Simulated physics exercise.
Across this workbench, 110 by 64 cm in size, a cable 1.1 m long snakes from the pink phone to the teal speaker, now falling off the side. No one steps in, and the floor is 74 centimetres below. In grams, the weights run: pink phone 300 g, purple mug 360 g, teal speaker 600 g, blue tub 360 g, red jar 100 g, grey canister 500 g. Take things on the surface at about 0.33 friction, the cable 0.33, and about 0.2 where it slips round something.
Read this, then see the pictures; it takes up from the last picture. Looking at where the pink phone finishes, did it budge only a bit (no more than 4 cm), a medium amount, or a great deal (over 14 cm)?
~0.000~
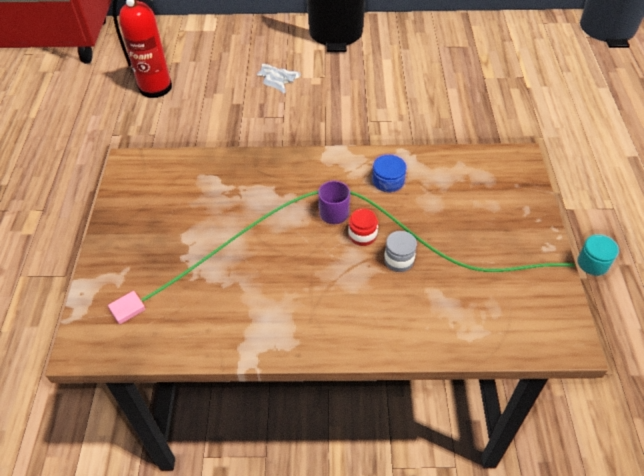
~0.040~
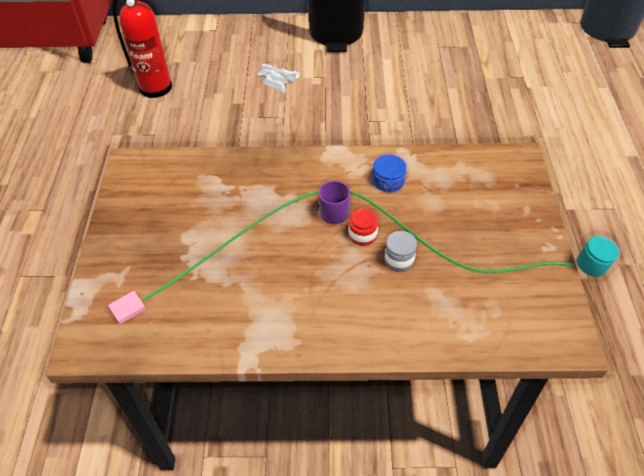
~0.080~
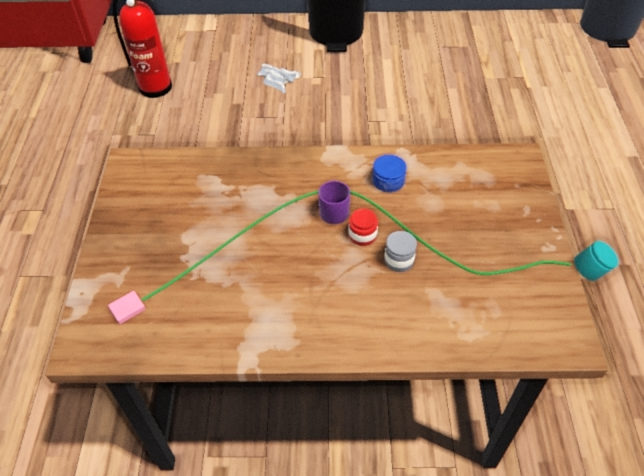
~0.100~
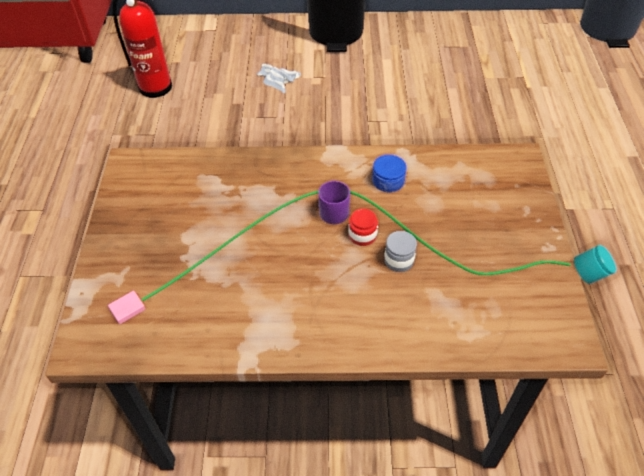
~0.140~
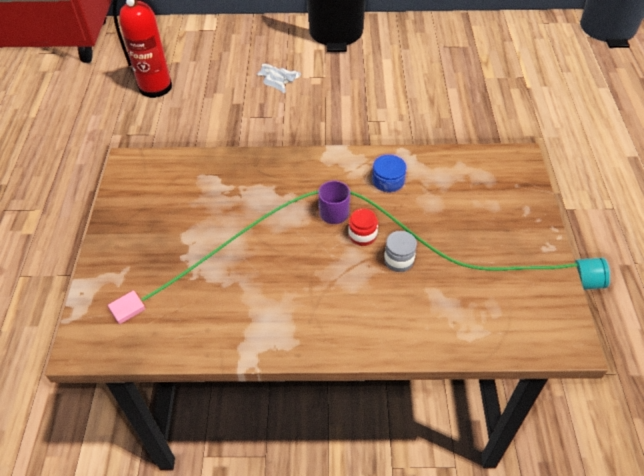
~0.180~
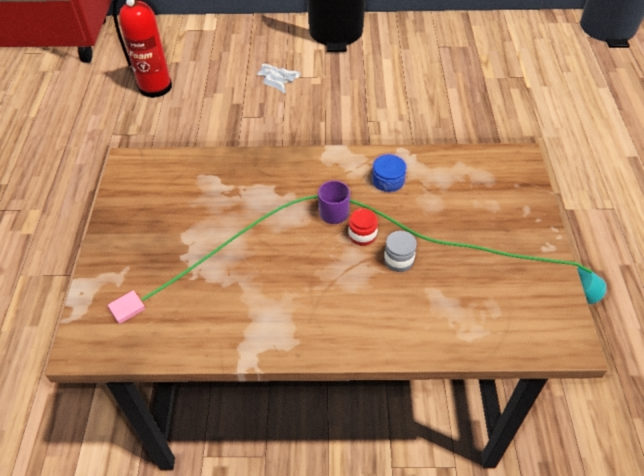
The way it looks, its move will be big.
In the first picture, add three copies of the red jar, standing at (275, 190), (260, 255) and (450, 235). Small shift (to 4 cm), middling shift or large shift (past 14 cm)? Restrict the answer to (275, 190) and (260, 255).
First one: A slight shift; second one: A moderate shift.
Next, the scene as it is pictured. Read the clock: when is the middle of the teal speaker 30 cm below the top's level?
Estimate: About 0.40 s.
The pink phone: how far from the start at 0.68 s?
By then the pink phone has moved close to 45 cm.
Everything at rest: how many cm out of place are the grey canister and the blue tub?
The grey canister ends up around 0 cm from its start and the blue tub around 0 cm.
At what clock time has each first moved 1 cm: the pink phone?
Pink phone: 0.24 s.
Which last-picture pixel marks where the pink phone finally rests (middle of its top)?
End position in the last picture: Approx. (434, 200).
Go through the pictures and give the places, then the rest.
Pink phone (126, 305); cable runs through (524, 268) (428, 246) (355, 194) (270, 214) (192, 268), in the first frame.
Teal speaker (602, 248); cable runs through (523, 268) (355, 194) (193, 268), in the second frame.
Teal speaker (596, 261); cable runs through (521, 268) (355, 194) (192, 268), in the third frame.
Teal speaker (595, 265); cable runs through (521, 268) (355, 194) (192, 268), in the fourth frame.
Teal speaker (591, 274); cable runs through (526, 268) (355, 194) (192, 268), in the fifth frame.
Pink phone (126, 305); cable runs through (546, 260) (443, 243) (358, 204) (270, 214) (192, 268), in the sixth frame.
At 0.4 s, the cable's tail end at (215, 266); pink phone 17 cm off its start, teal speaker over the edge, purple mug 10 cm off its start.
At 0.7 s, the cable's tail end at (341, 230); pink phone 47 cm off its start, teal speaker over the edge, purple mug 12 cm off its start.
At 0.9 s, the cable's tail end at (433, 207); pink phone 69 cm off its start at (419, 203), teal speaker over the edge, purple mug 12 cm off its start at (346, 232).
At 1.2 s, the cable's tail end at (448, 204); pink phone 73 cm off its start, teal speaker over the edge, purple mug 12 cm off its start.
At 2.4 s, the cable's tail end at (448, 204); pink phone 73 cm off its start at (434, 200), teal speaker over the edge, purple mug 12 cm off its start at (346, 232), red jar 5 cm off its start at (375, 231).
